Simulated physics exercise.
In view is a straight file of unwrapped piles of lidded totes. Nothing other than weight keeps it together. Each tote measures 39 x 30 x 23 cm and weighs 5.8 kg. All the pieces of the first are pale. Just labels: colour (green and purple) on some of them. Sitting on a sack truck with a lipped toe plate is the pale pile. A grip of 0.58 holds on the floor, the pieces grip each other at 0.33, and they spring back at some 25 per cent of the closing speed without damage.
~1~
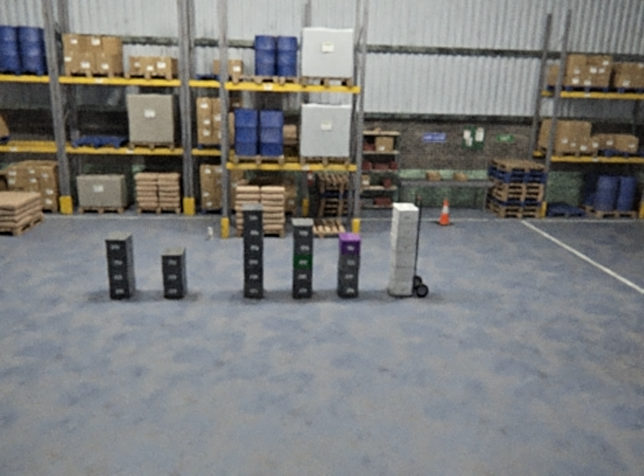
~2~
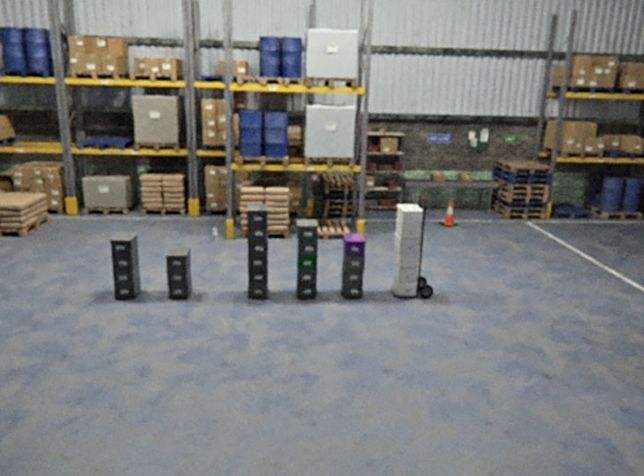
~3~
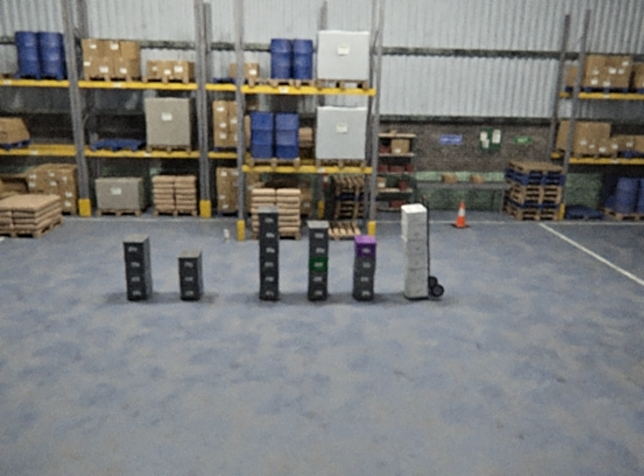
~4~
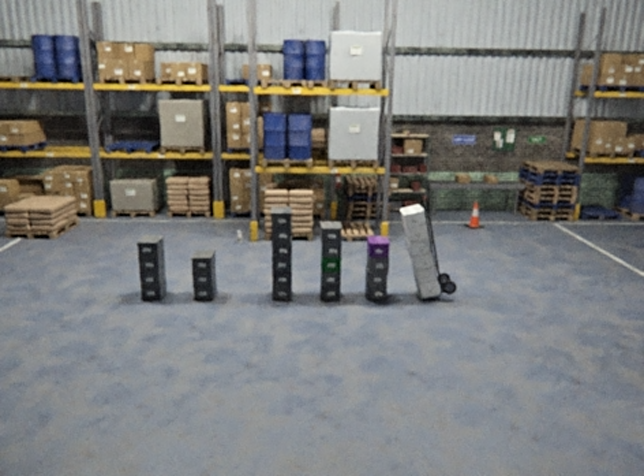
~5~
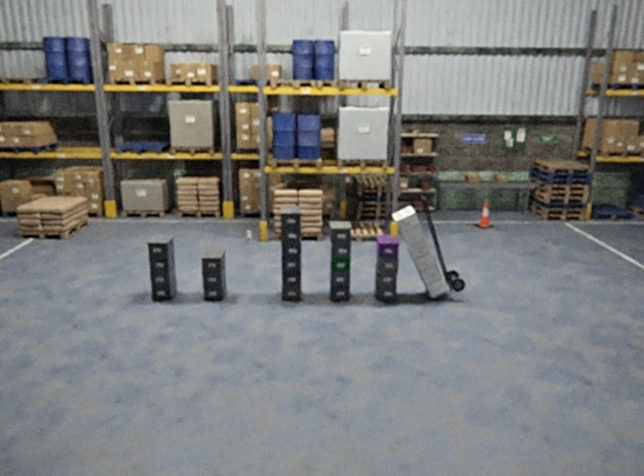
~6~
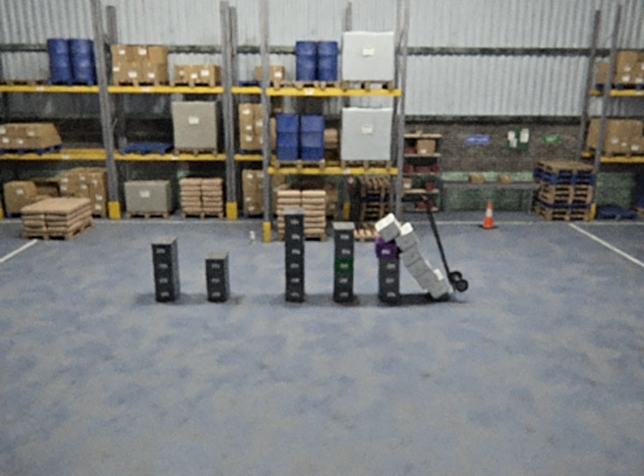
A pale stack of totes on a sack truck leaned left, further and further, until its upper totes shifted out of line against the purple-topped dark stack beside it, nudging the purple tote slightly.
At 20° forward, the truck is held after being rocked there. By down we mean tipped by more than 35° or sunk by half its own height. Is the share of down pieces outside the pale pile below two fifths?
No, it goes over two fifths.
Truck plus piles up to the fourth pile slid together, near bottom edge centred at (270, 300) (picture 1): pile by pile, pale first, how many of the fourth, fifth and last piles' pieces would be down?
Down by pile: Fourth 6, fifth 2, last 0.
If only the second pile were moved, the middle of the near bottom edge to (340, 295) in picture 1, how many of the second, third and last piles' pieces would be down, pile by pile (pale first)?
Then, pile by pile: Second 3, third 5, last 3.
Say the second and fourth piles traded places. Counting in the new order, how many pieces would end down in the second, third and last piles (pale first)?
After the swap, the second pile would have 5 down, the third 5 and the last 0.
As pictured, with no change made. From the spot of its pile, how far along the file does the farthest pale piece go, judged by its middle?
It ends some 190 cm away.
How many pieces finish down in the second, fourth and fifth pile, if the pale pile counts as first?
Each in turn: Second 3; fourth 6; fifth 2.
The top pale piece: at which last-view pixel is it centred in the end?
It should be centred near (320, 262) in the final frame.
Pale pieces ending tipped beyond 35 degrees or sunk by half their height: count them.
Count: 6.
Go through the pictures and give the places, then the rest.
In the first frame (pixels give the middle of a visible side; the camera pans a little), truck frame (419, 219) 0° forward; purple tote (351, 248); green tote (303, 262); none of the others has stirred.
Truck frame (424, 220) 0° forward; purple tote (356, 248), in the second frame.
Truck frame (428, 220) 6° forward, top of the pale pile leaning 5°; purple tote (367, 250); none of the others has stirred, in the third frame.
Truck frame (429, 219) 13° forward, top of the pale pile leaning 15°; purple tote (380, 251); none of the others has stirred, in the fourth frame.
Truck frame (430, 218) 19° forward, top of the pale pile leaning 26°; purple tote (389, 251); none of the others has stirred, in the fifth frame.
Truck frame (433, 219) 20° forward, top of the pale pile leaning 36°; purple tote (386, 251) 8 cm from its place; green tote (344, 266); movement in 2 of them, in the sixth frame.
Then, 0.85 s past the last view, 6 of the pale pile down; 3 of the 22 other totes down; purple tote 39° from how it stood, 17 cm lower; green tote 19° from how it stood.
Then, 2.01 s past the last view, 6 of the pale pile down; 13 of the 22 other totes down; green tote 40° from how it stood, 21 cm lower; purple tote 34° from how it stood, 41 cm lower.
In the end, 6 of the pale pile down; 18 of the 22 other totes down; green tote 40° from how it stood, 21 cm lower; purple tote 33° from how it stood, 41 cm lower. That is 82 per cent. From the last view, middles, green tote near (303, 275), purple tote near (331, 272).
